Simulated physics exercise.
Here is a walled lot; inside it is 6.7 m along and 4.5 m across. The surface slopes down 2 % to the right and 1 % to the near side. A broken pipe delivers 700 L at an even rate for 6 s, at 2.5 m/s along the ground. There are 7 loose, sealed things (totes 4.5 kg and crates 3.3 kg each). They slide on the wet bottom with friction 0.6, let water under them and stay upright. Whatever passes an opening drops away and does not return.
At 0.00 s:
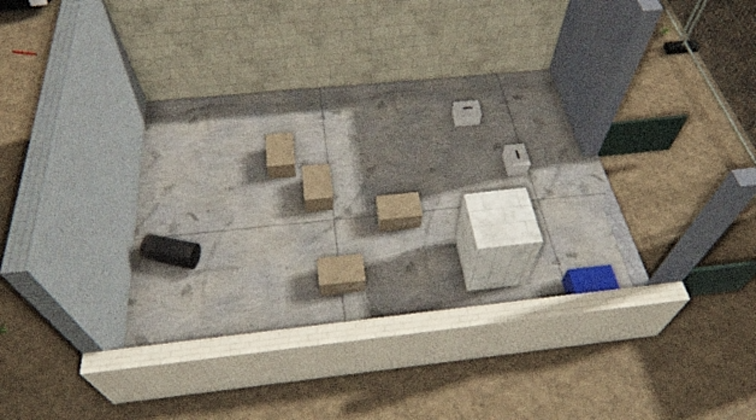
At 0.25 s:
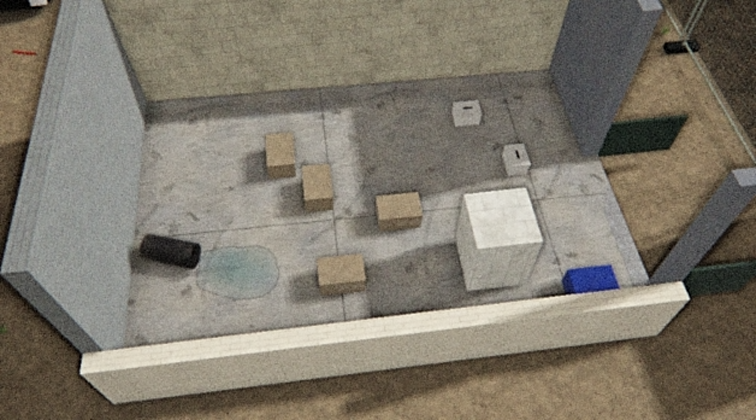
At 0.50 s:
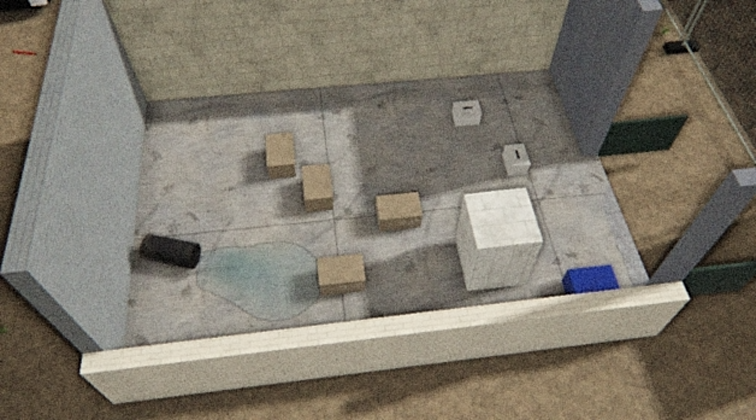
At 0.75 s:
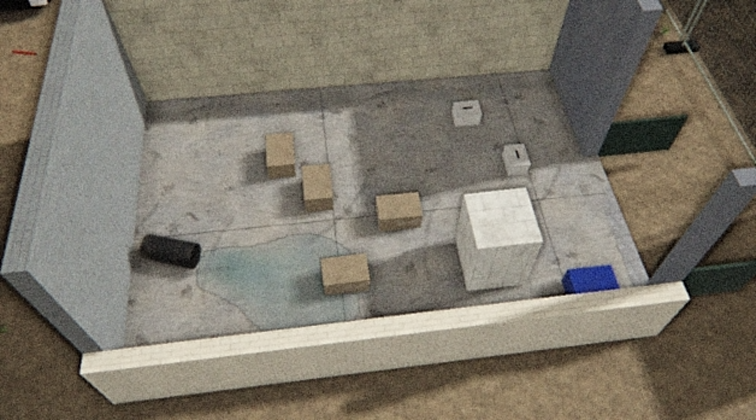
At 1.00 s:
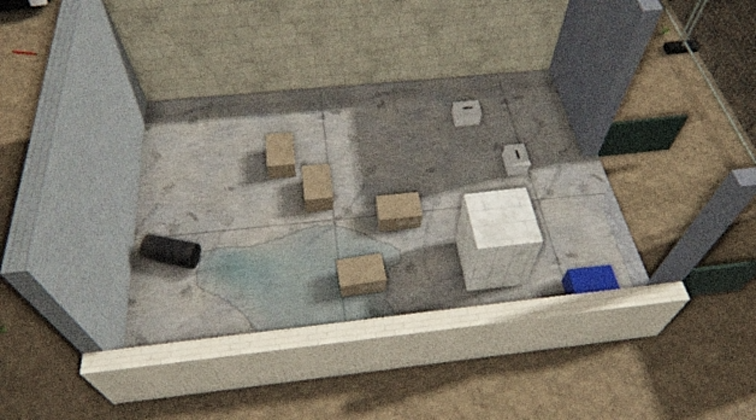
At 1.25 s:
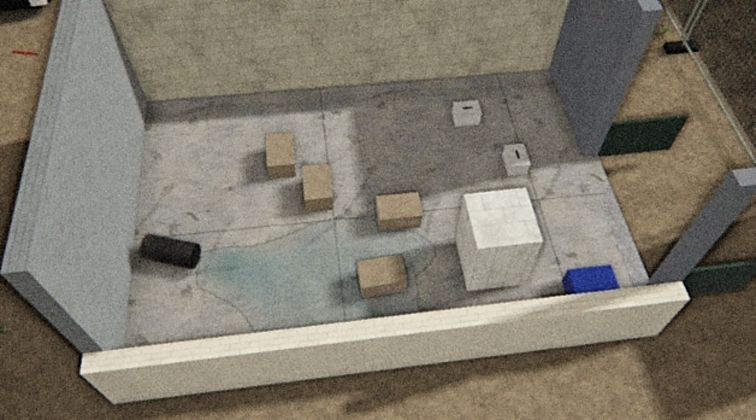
In a walled lot with a concrete floor, small brown boxes, a large white block and a blue crate sit scattered on dry ground. Pale blue water appears beside a black pipe at left and spreads rightward, reaching the nearest brown box, which slides a short way right while the others stay put.
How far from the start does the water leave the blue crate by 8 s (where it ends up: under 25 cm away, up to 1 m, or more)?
Blue crate travels far.
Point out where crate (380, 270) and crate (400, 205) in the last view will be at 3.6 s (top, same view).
Near (445, 265) and (433, 192).
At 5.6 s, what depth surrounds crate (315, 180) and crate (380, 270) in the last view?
Roughly 0 and 10 cm.
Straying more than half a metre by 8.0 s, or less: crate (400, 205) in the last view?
Answer: Over.
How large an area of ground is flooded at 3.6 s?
Roughly 11.0 m2.
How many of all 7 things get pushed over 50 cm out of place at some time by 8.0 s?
That makes 3.
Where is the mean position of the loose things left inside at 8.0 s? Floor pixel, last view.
Around (431, 160).
After 1.8 s the blue crate is near (594, 280), 0.0 m from its start, aground; 0 of 7 are out; 1 afloat.
After 3.6 s the blue crate has gone out; 1 of 7 are out; 2 afloat.
After 5.6 s the blue crate has gone out; 1 of 7 are out; 2 afloat.
After 8.0 s the blue crate has gone out; 1 of 7 are out; 2 afloat.
